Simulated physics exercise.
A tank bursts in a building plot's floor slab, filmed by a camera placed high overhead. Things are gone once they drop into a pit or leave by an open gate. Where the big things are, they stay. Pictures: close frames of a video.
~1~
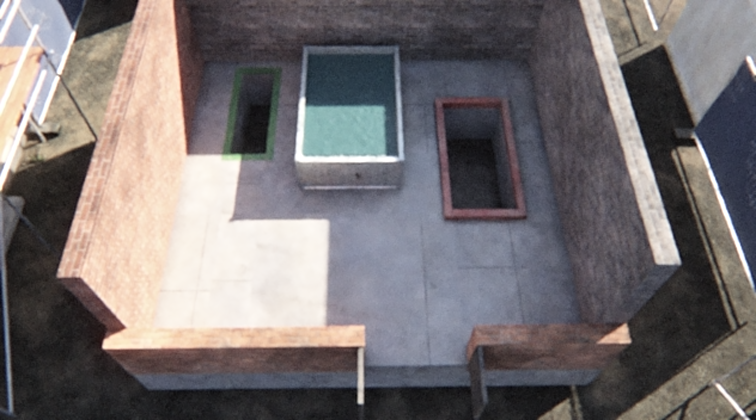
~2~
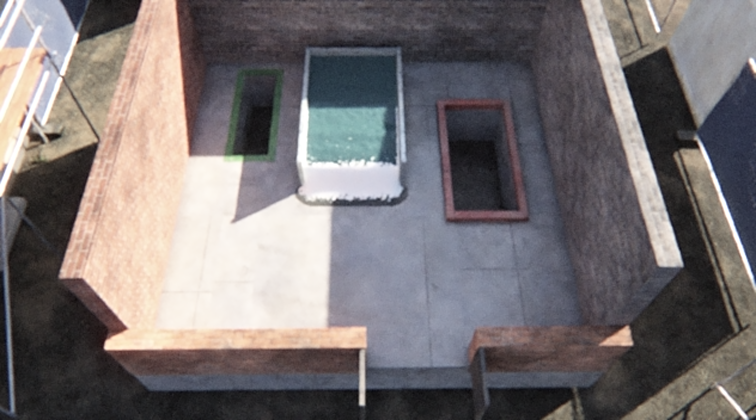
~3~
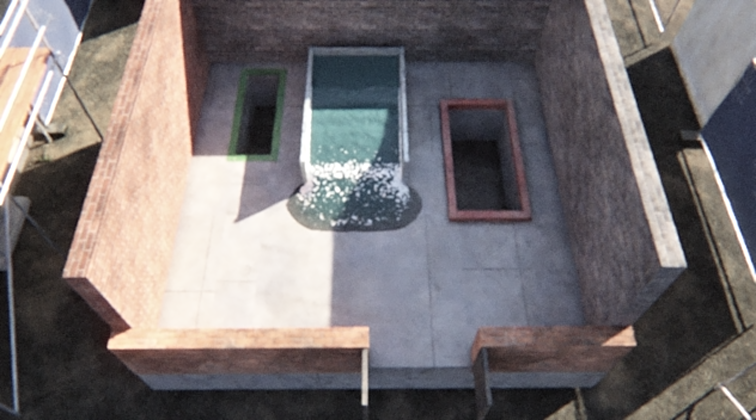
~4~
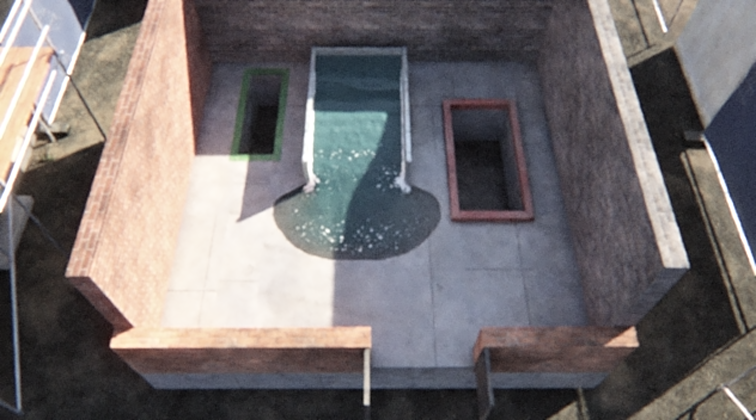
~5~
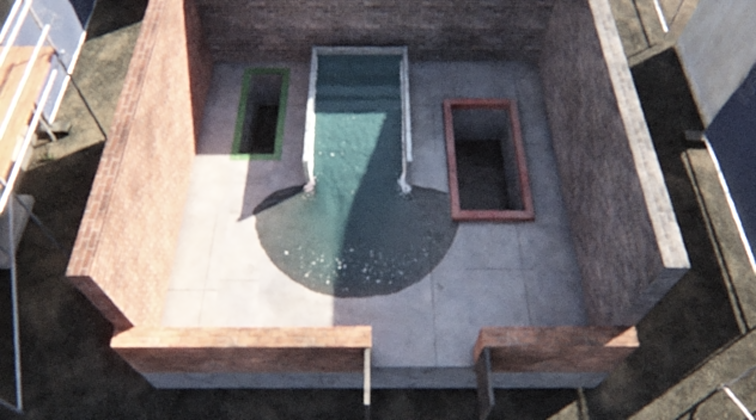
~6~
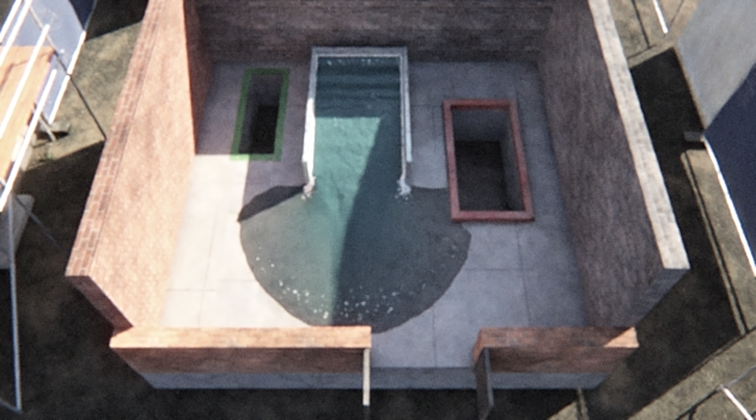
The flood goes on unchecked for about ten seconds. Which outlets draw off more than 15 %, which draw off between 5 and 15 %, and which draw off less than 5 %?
The gate swallows beyond fifteen per cent, the green pit swallows beyond fifteen per cent, the red pit swallows below five per cent.
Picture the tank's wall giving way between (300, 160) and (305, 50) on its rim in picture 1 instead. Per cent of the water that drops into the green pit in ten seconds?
Green takes 80 in a hundred.
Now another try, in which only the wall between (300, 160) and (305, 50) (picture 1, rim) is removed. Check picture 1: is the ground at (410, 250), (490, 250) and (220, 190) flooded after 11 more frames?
Unsoaked, then unsoaked, then soaked.
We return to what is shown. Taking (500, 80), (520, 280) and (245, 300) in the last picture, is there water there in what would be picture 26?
Note - in order: Not inundated / inundated / inundated.
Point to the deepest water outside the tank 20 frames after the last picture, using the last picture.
I'd point to about (156, 348).
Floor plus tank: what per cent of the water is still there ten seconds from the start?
Around 50 in a hundred.
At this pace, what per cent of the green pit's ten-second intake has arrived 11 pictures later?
About 0 per cent.
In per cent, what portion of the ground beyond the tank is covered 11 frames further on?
About 45 per cent.
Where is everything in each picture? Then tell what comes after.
In the first picture, the water tank at (351, 104) is whole and still.
In the second picture, the front is at (300, 190), out from the gap at (353, 179).
In the third picture, water pours out at (356, 180) and has run to (293, 206).
In the fourth picture, the front is at (305, 245), out from the gap at (358, 180).
In the fifth picture, the front is at (342, 292), out from the gap at (358, 179).
In the sixth picture, water pours out at (358, 180) and has run to (331, 326).
A moment on, water covers 40 % of the floor; the gate 2 %, the green pit 0 %, the red pit 0 %.
Next, water covers 45 % of the floor; the gate 10 %, the green pit 0 %, the red pit 0 %.
Then, water covers 55 % of the floor; the gate 20 %, the green pit 0 %, the red pit 0 %.
Later, water covers 80 % of the floor; the gate 28 %, the green pit 7 %, the red pit 0 %.
In the end, water covers 95 % of the floor; the gate 34 %, the green pit 17 %, the red pit 0 %.
